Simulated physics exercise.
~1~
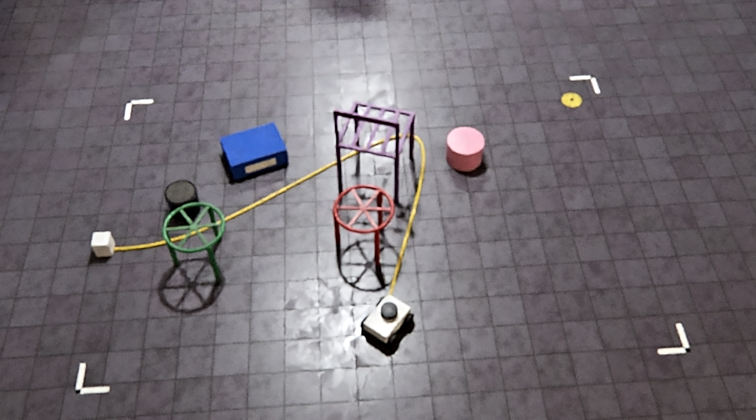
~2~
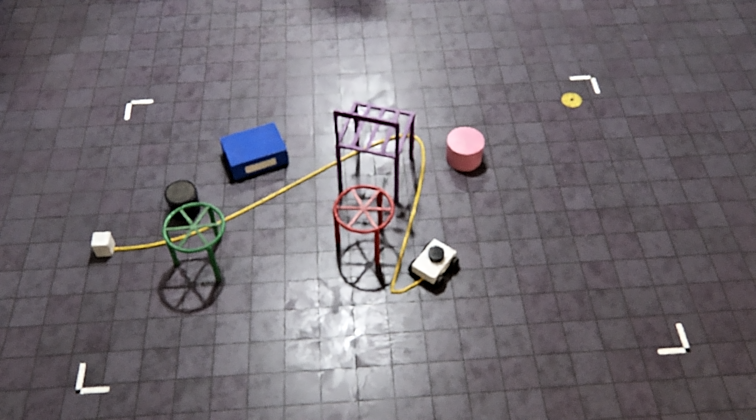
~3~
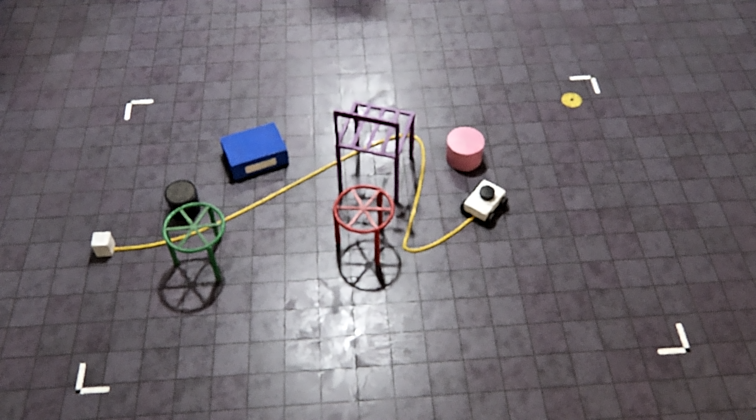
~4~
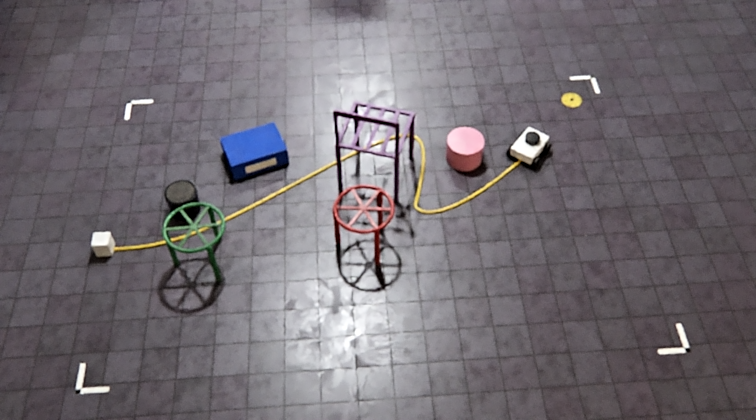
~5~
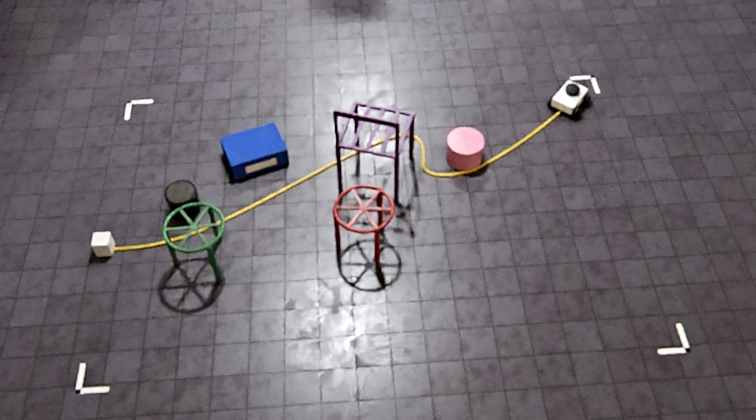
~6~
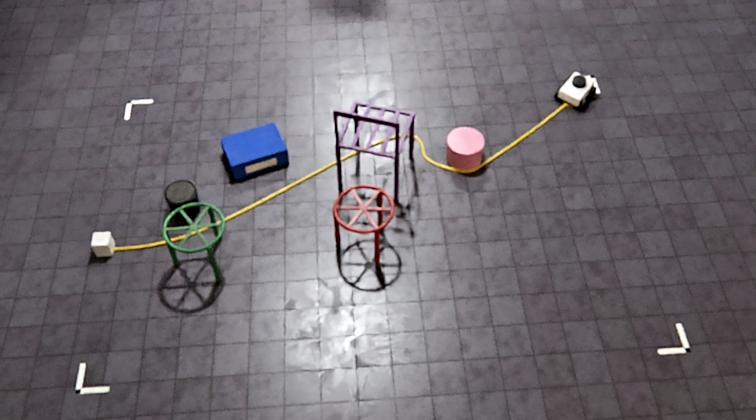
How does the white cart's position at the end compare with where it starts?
The cart starts at the lower middle of the floor, below the red stool. By the end it is at the upper right, beside the white corner mark and beyond the pink tub.
The footage shows a small white cart trailing a yellow cord from a white block, driving from the lower middle up and right past a pink tub and stopping at the yellow disc near the upper-right corner mark, the cord drawn up against the tub and the furniture unmoved.
